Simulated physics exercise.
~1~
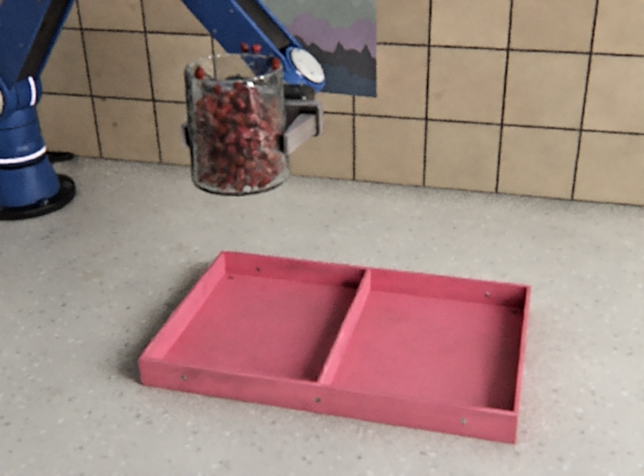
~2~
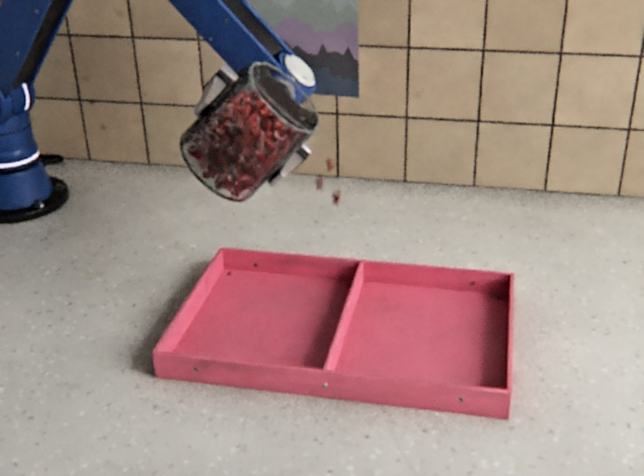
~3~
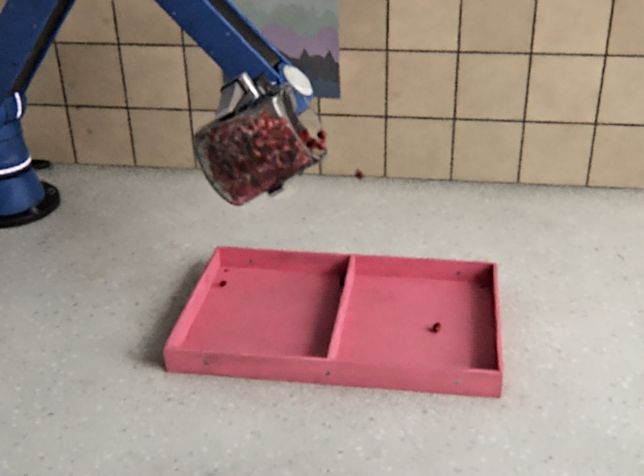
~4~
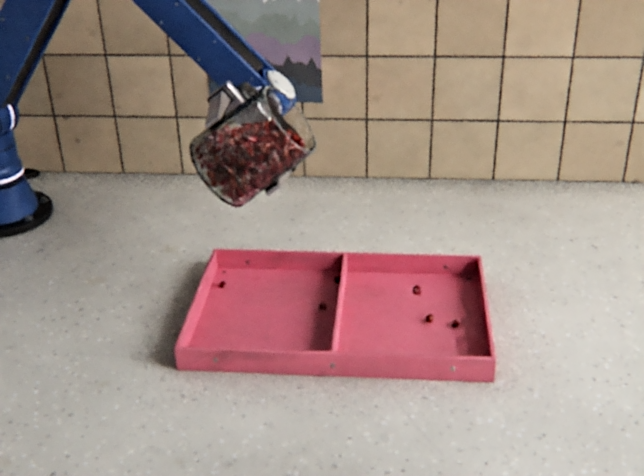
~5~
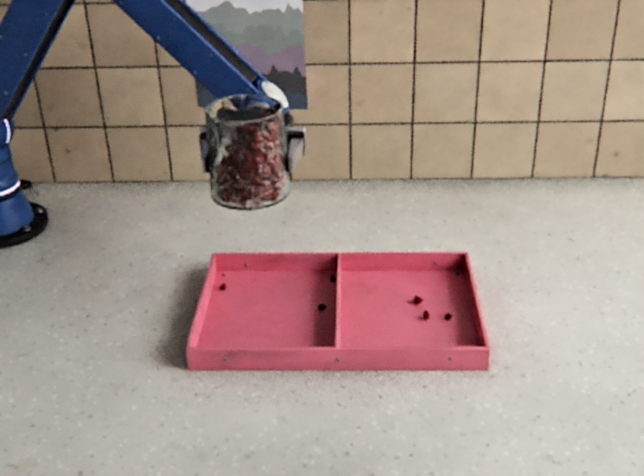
A pale speckled counter before a tan tiled wall is seen from slightly above, the view drifting gently sideways. A blue robot arm at the left holds a clear cup nearly full of dark red beans above a pink tray split in two by a cross wall. The arm tips the cup toward the right, and a few beans tumble from its rim. Some land in each part of the tray while the cup stays tilted. Finally the arm turns the cup upright, still holding most of its beans, with only a few scattered in both parts below.
